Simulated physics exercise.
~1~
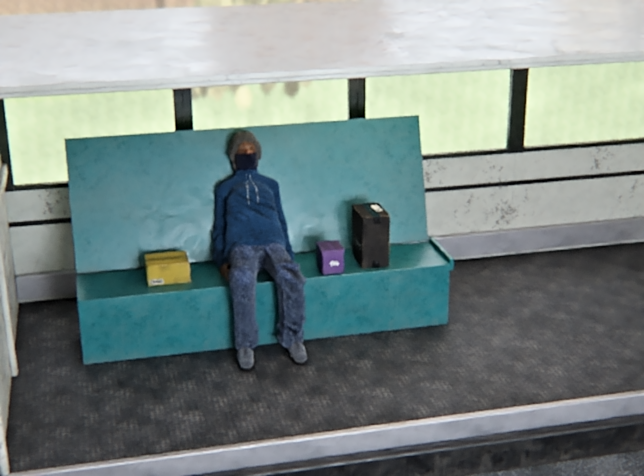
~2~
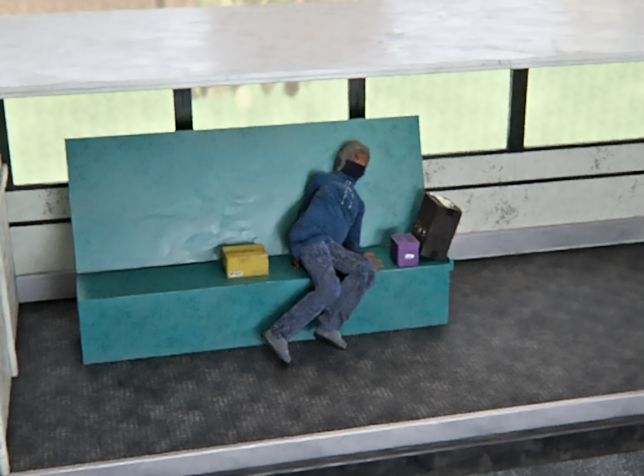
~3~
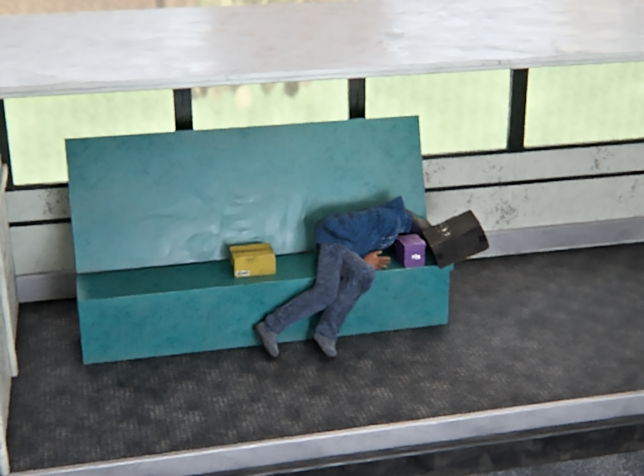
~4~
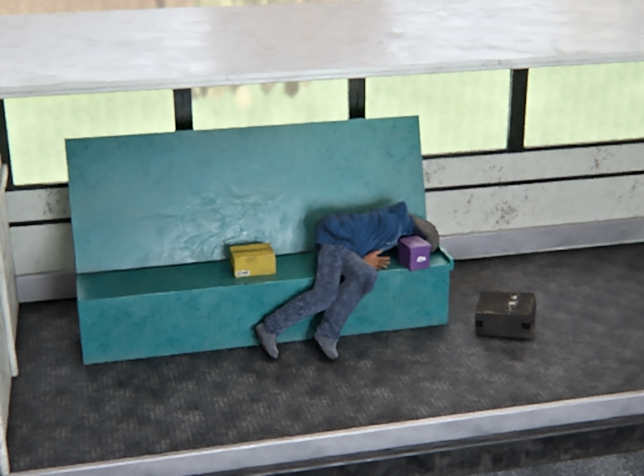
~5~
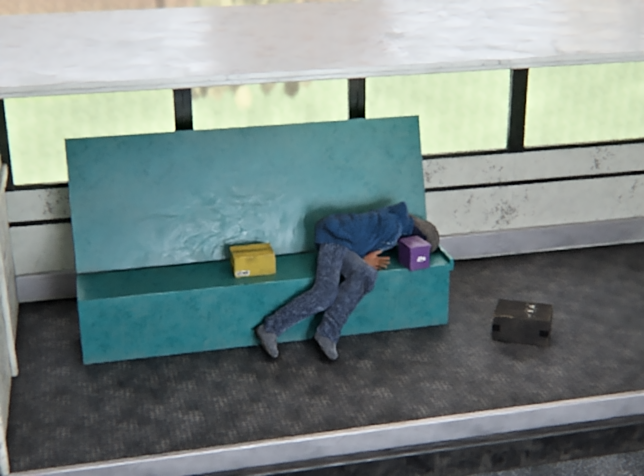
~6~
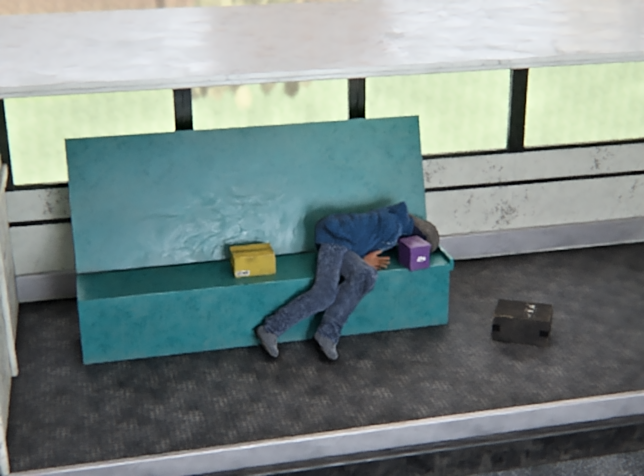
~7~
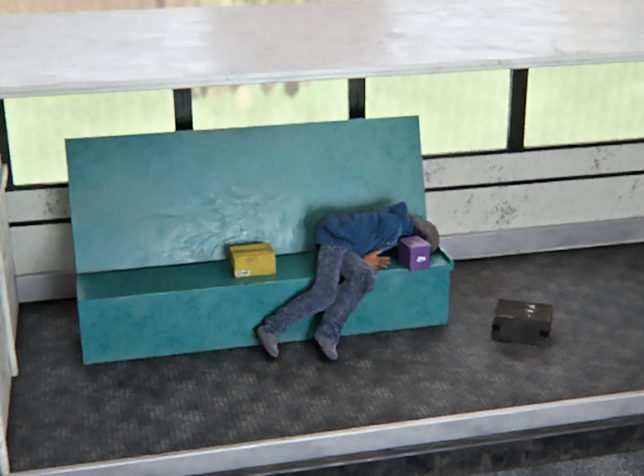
A seated person slumps right along the teal bench, and the black pack drops off.
